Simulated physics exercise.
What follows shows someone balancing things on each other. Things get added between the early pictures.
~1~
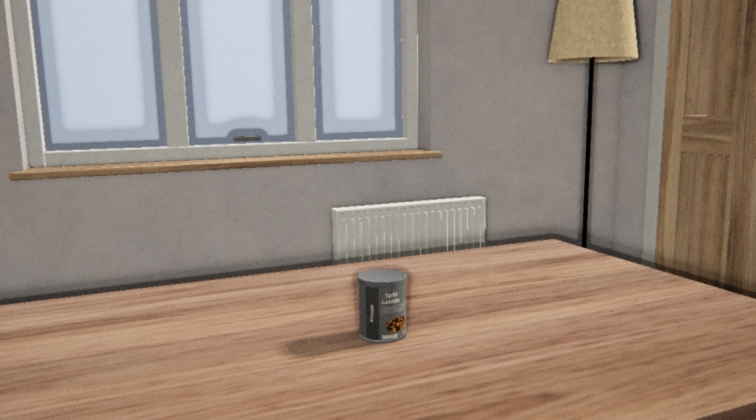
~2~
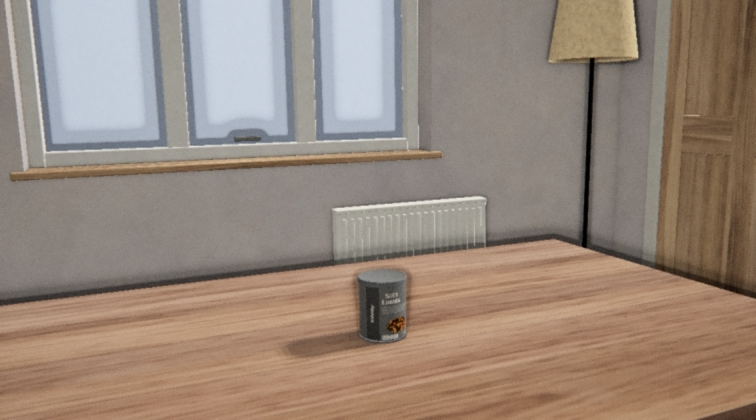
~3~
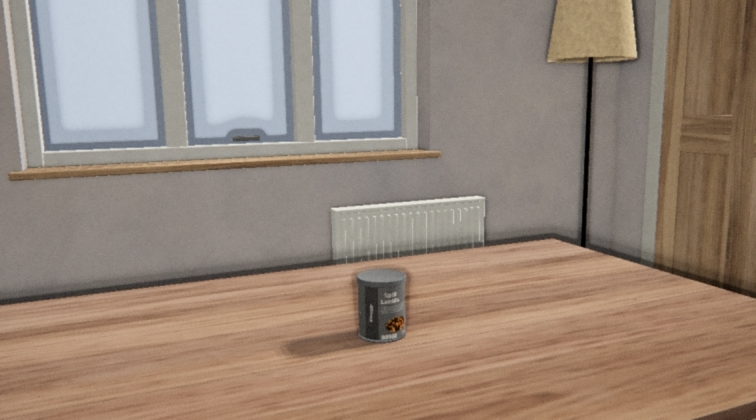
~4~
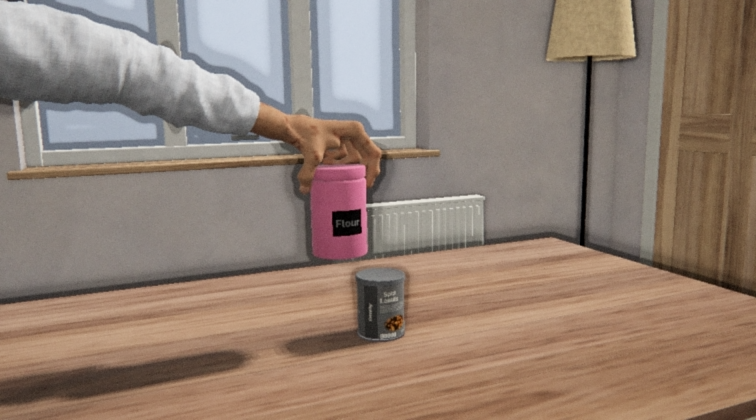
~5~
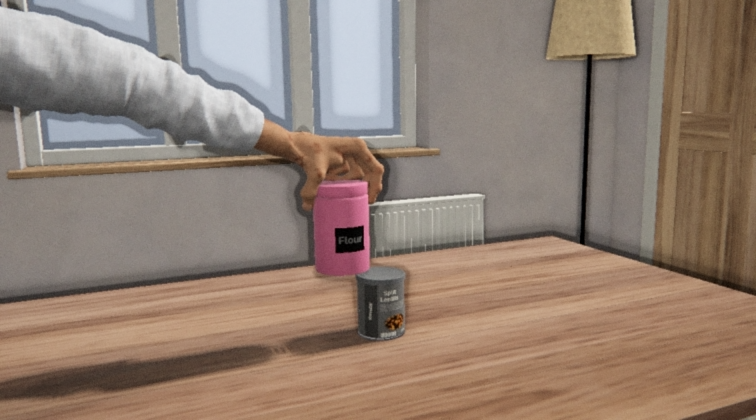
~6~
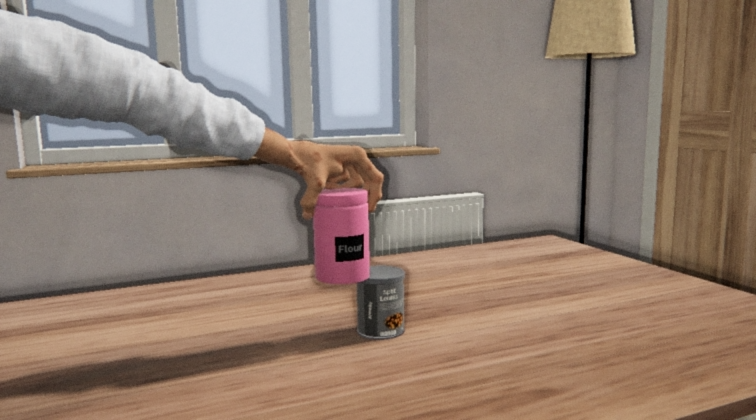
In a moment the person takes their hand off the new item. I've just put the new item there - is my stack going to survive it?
No, your stack comes down.
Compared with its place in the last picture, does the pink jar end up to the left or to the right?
It shifts to the viewer's left.
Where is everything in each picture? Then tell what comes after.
The last thing is not in view yet; grey tin (382, 305), in the first frame.
The last thing is not in view yet; grey tin (383, 305), in the second frame.
The last thing is not in view yet; grey tin (382, 305), in the third frame.
Still above its spot; pink jar (339, 210); grey tin (381, 304), in the fourth frame.
Still above its spot; pink jar (342, 227); grey tin (381, 303), in the fifth frame.
Set down, still held; pink jar (341, 234); grey tin (380, 302), in the sixth frame.
Then, 0.30 s after the last picture, pink jar now fallen.
Then, 0.40 s after the last picture, things are still on the move.
Then, 1.30 s after the last picture, nothing new.
At rest, fallen, pink jar; grey tin in place. Seen from the same camera at the end, pink jar near (286, 321). The pile gives way.
